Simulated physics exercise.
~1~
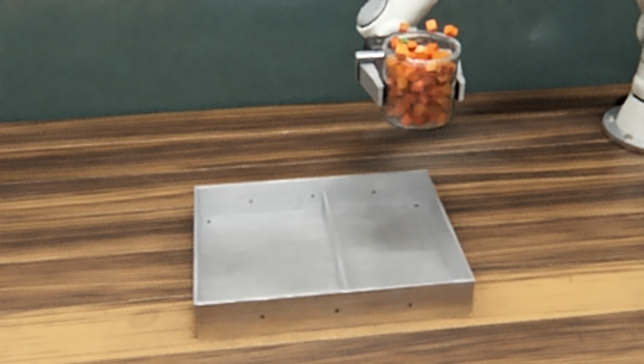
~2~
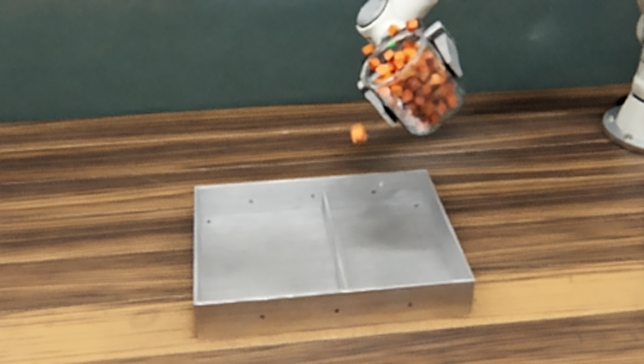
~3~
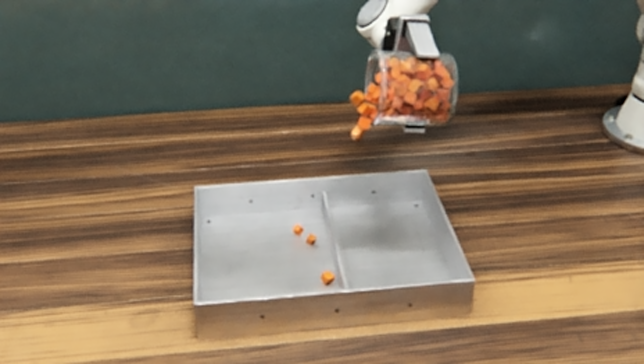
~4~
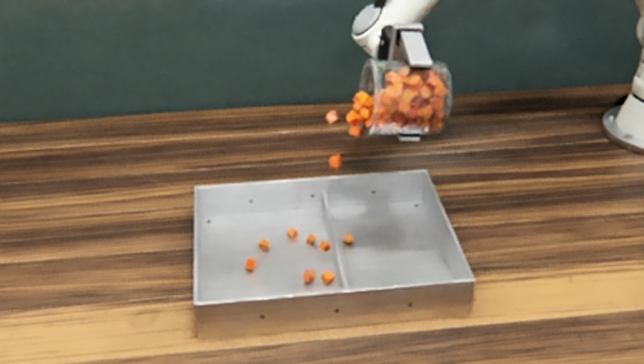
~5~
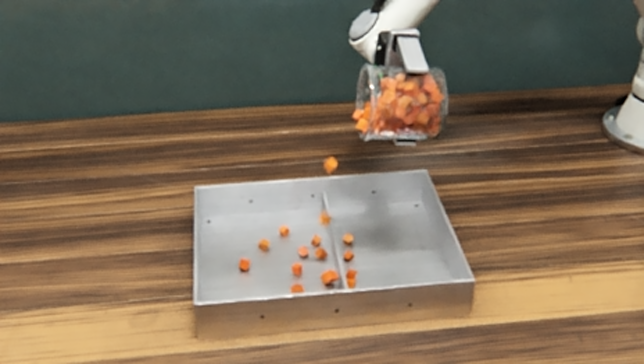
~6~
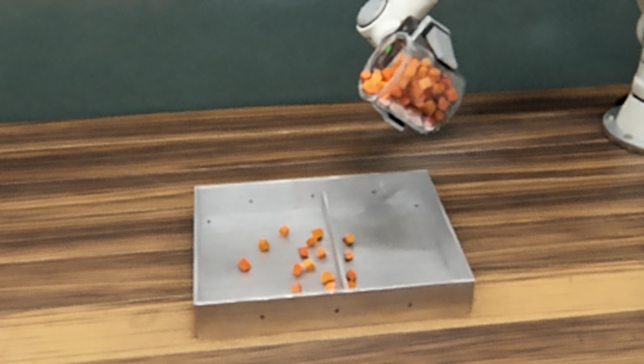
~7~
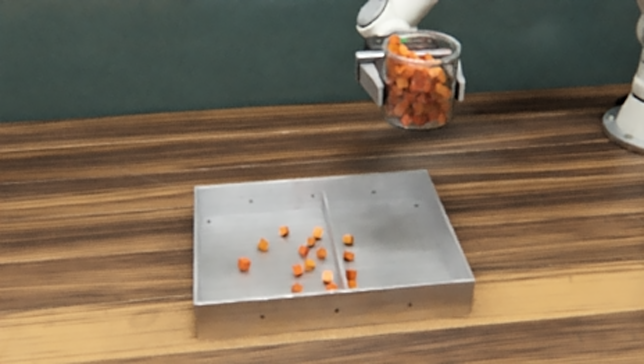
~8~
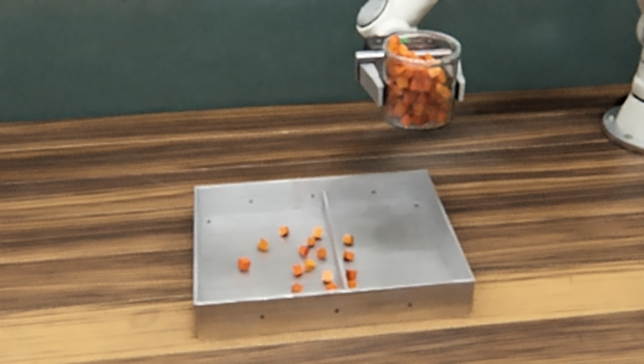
A robot arm holding a clear tumbler full of orange vegetable dice tips it sideways to the left above a divided metal tray, spilling some pieces mostly into the left part, then turns it upright again, still mostly full, and holds still.
